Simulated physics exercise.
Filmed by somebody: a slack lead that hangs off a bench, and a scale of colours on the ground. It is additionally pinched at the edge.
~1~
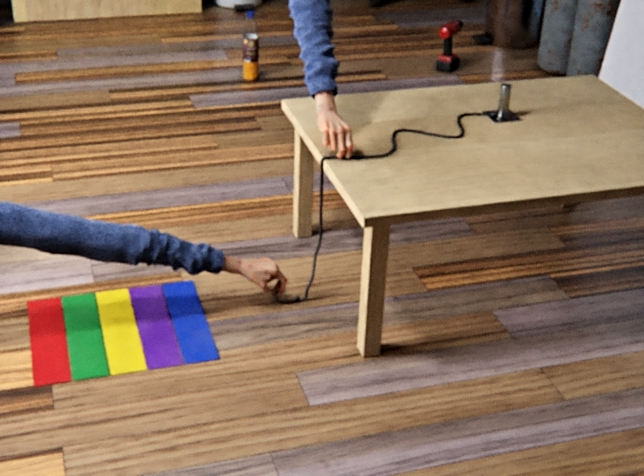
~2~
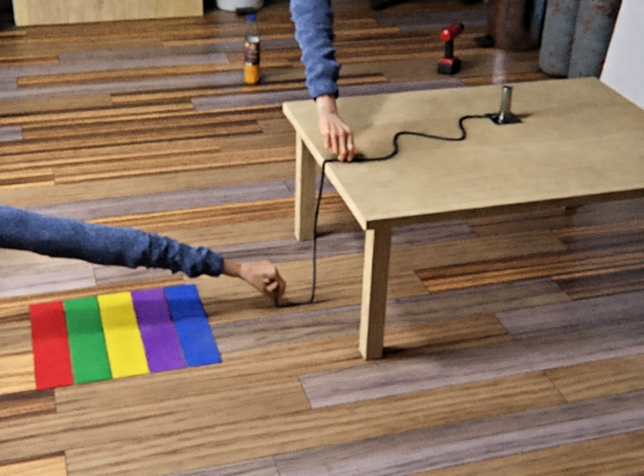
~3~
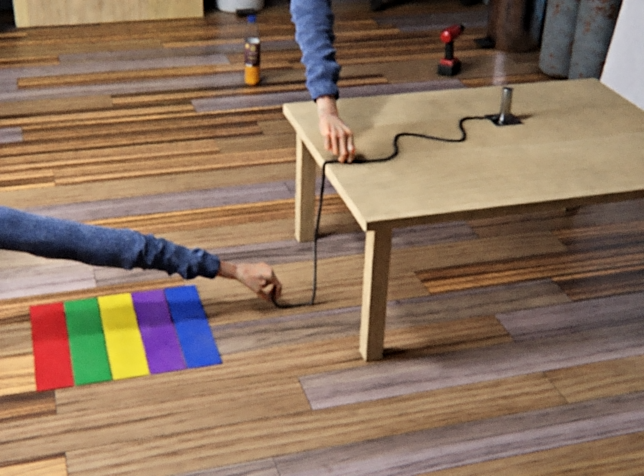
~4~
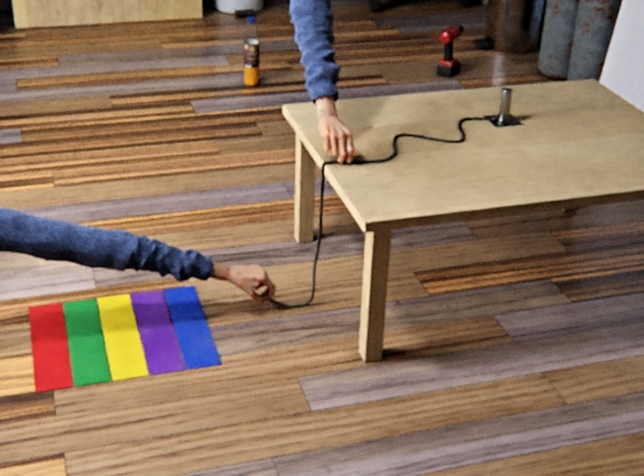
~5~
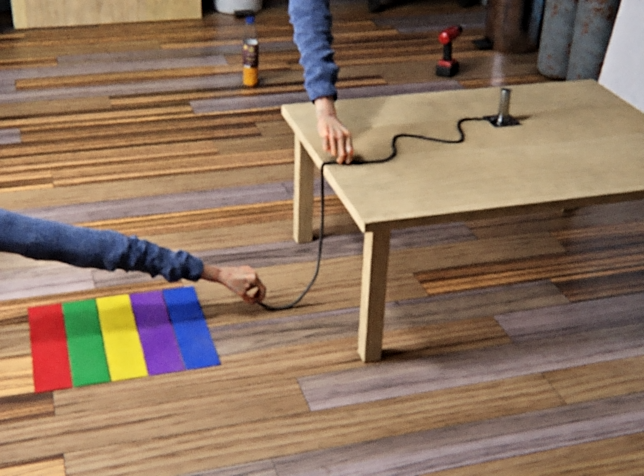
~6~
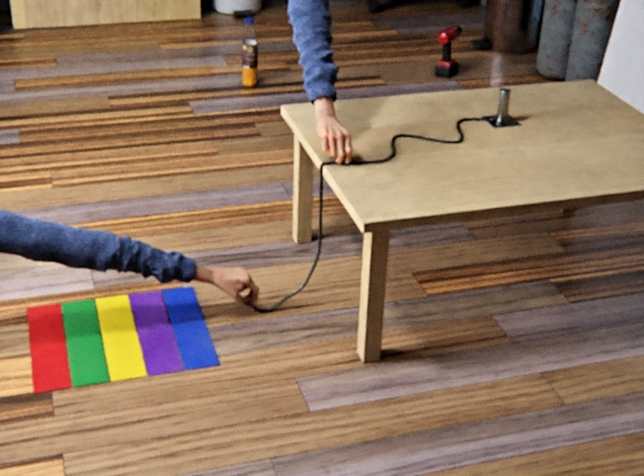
Hand near the floor drawing the end of a black cord slightly left, another hand pinching it at the table edge.
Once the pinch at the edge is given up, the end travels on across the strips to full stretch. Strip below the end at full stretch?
Green.
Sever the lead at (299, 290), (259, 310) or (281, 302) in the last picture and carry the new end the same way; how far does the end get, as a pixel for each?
The pixels are (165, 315), (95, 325) and (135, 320), in the order of the tries.
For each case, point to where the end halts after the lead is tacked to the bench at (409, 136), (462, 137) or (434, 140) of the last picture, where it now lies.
Going try by try, I'd put it close to (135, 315), then (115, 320), and finally (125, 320).
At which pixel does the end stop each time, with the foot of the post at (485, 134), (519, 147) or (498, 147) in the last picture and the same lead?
Roughly (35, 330), then (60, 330), then (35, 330).
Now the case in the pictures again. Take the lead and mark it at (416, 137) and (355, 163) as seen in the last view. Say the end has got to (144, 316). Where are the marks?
The first sits at about (382, 144) and the second at about (306, 199).
Soon after, end near (144, 316); over purple.
After that, end near (103, 322); over yellow.
At the stop, end near (80, 325); over green. It halts on the green strip.
